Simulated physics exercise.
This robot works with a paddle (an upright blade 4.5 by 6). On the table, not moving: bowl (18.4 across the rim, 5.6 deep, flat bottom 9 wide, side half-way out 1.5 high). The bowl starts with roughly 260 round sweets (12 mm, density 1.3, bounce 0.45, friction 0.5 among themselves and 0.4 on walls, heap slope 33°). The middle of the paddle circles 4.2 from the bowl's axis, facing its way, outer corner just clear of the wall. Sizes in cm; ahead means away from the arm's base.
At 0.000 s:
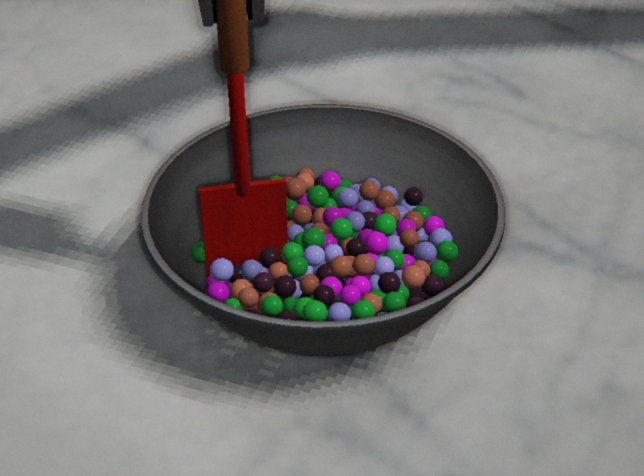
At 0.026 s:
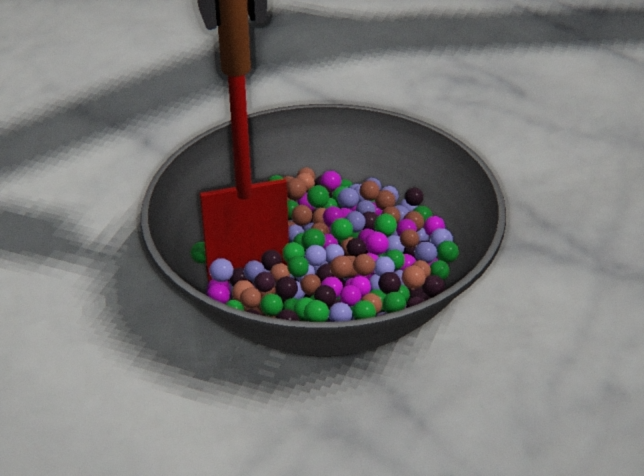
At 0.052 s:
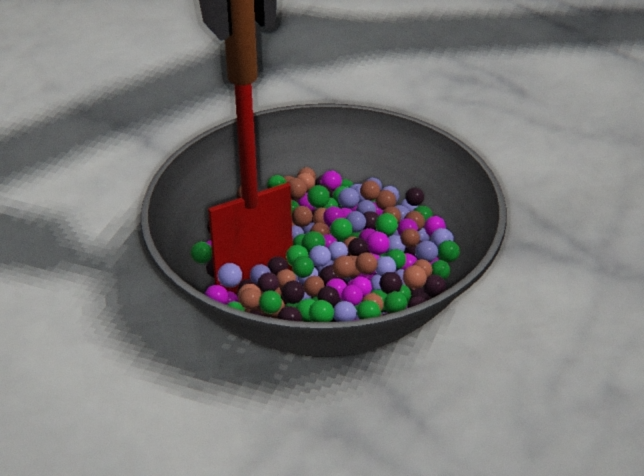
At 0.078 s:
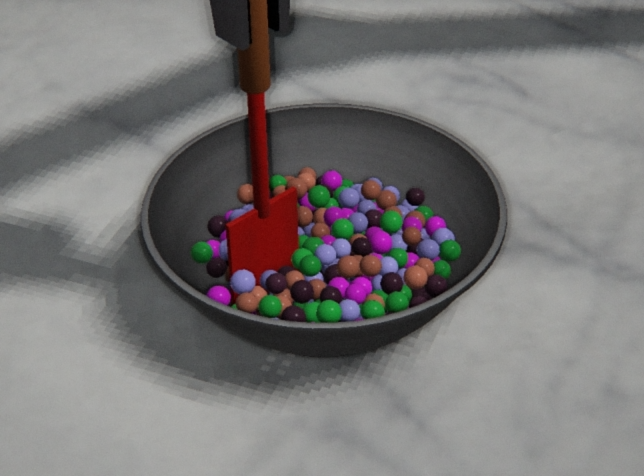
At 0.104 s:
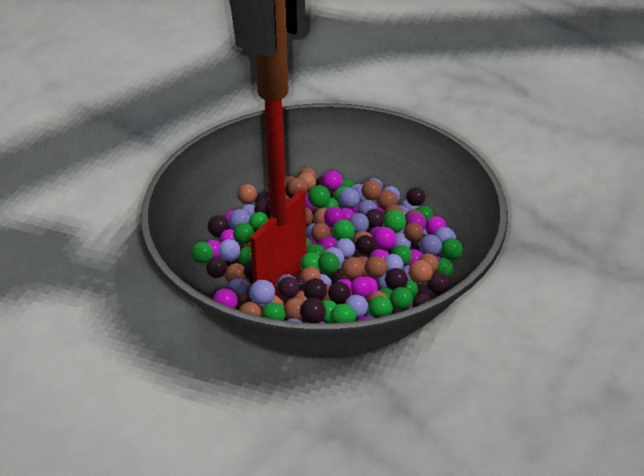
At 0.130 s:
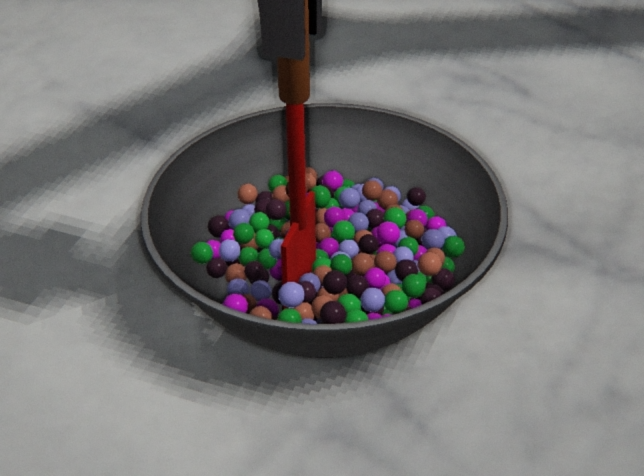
A red paddle turns edge-on as it sweeps rightward through colourful balls in a bowl.
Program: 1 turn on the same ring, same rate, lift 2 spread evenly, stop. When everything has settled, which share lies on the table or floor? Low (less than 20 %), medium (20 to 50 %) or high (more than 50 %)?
Share on the table or floor: Low (less than 20 %).
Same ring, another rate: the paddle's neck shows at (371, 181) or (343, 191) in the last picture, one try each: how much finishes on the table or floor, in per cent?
About 25 and 20 per cent.
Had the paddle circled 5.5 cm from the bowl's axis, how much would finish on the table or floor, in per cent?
Then about 0 per cent.
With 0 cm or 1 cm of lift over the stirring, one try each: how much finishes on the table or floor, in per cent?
About 10 and 10 per cent.
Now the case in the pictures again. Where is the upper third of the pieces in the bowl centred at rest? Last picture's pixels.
At about (277, 241).
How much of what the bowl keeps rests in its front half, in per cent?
Roughly 50 per cent.
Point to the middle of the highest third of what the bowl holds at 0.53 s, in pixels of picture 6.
At about (258, 186).
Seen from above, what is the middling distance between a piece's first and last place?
About 4 cm.
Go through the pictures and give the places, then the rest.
The first picture shows paddle neck at (241, 161), 0° round; upper third of the load around (330, 243), from x 200 to 445, top at y 175; 261 in the bowl.
The second picture shows paddle neck at (242, 163), 5° round; upper third of the load around (329, 243), from x 200 to 450, top at y 175.
The third picture shows paddle neck at (248, 173), 18° round; upper third of the load around (331, 246), from x 200 to 450, top at y 175.
The fourth picture shows paddle neck at (260, 182), 33° round; upper third of the load around (329, 249), from x 200 to 450, top at y 175.
The fifth picture shows paddle neck at (277, 189), 48° round; upper third of the load around (339, 256), from x 200 to 450, top at y 175.
The sixth picture shows paddle neck at (297, 194), 63° round; upper third of the load around (346, 261), from x 200 to 455, top at y 175; 261 in the bowl.
After 0.33 s, 177° round, highest piece 8 above the table; 257 in the bowl, 1 on the table or floor, 3 in flight or on the tool.
After 0.53 s, 291° round, highest piece 7 above the table; 242 in the bowl, 16 on the table or floor, 3 in flight or on the tool.
After 0.82 s, 0° round, highest piece 4 above the table; 236 in the bowl, 25 on the table or floor.
After 1.52 s, 0° round, highest piece 4 above the table; 236 in the bowl, 25 on the table or floor.
At rest, 236 in the bowl, 25 on the table or floor. That is 10 % on the table or floor.
